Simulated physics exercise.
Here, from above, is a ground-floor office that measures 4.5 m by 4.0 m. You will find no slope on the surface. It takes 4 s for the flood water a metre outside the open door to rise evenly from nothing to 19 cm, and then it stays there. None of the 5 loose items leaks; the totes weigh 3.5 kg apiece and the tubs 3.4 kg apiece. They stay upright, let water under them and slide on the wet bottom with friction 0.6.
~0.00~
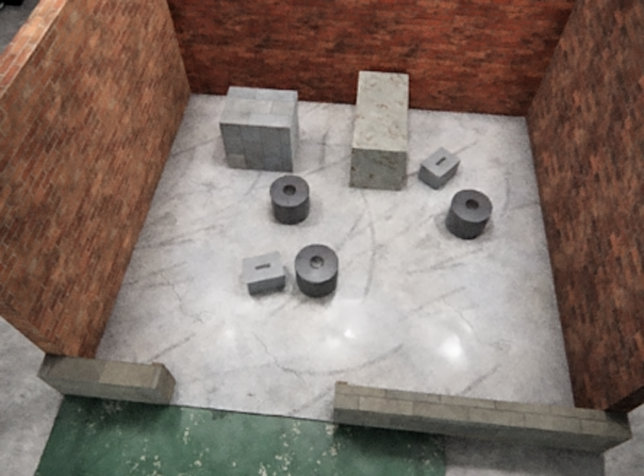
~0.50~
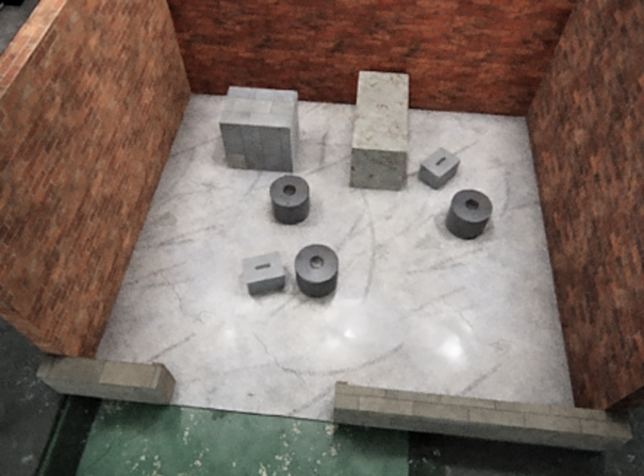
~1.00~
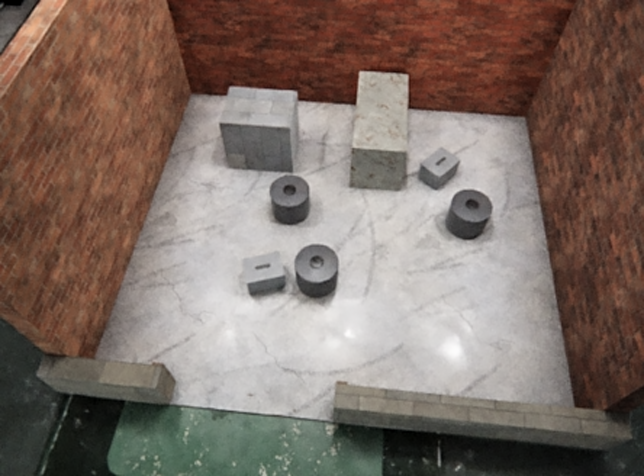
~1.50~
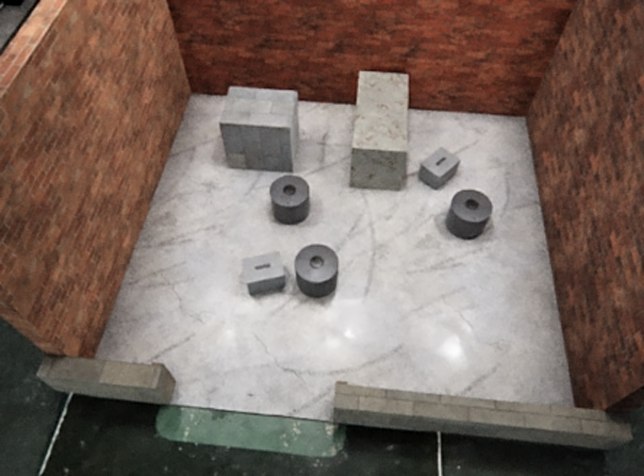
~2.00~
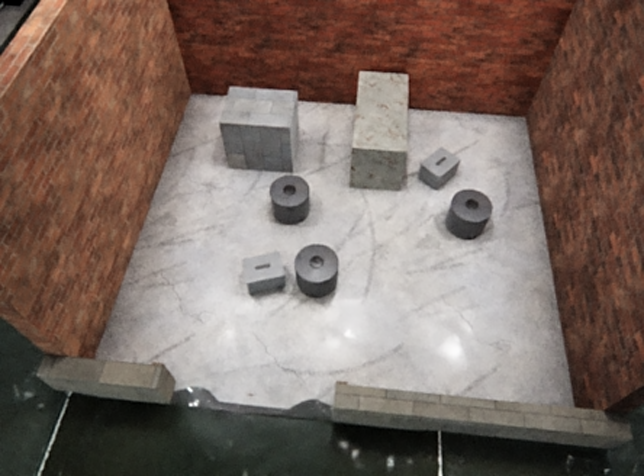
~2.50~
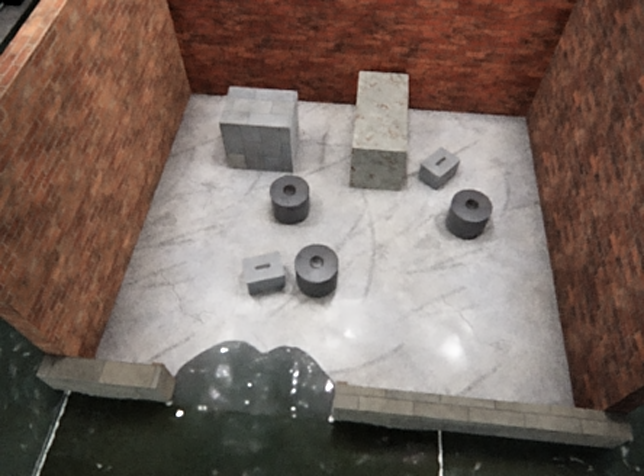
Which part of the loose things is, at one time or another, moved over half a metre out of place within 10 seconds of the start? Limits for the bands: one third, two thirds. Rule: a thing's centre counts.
Most of them shift that far, two thirds or more.
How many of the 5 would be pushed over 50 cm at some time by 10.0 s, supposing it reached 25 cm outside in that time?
I count 5 of them in that case.
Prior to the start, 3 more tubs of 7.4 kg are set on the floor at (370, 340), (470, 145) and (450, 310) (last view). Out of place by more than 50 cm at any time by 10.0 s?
In order: Not as far; not as far; not as far.
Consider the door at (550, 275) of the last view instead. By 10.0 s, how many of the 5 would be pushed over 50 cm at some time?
The answer would then be 5.
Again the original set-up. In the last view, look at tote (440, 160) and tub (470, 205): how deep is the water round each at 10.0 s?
About 5 and 5 cm.
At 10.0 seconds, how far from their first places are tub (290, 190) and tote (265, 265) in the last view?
In that order: 150 cm, 250 cm.
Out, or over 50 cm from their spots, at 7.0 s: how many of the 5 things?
The count is 4.
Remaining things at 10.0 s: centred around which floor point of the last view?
Roughly at (391, 149).
After 3.5 s 0 of 5 are over 50 cm from their spots; 0 afloat.
After 4.5 s 2 of 5 are over 50 cm from their spots; 0 afloat.
After 7.0 s 4 of 5 are over 50 cm from their spots; 4 afloat.
After 10.0 s 4 of 5 are over 50 cm from their spots, and 4 have been at some point; 5 afloat.
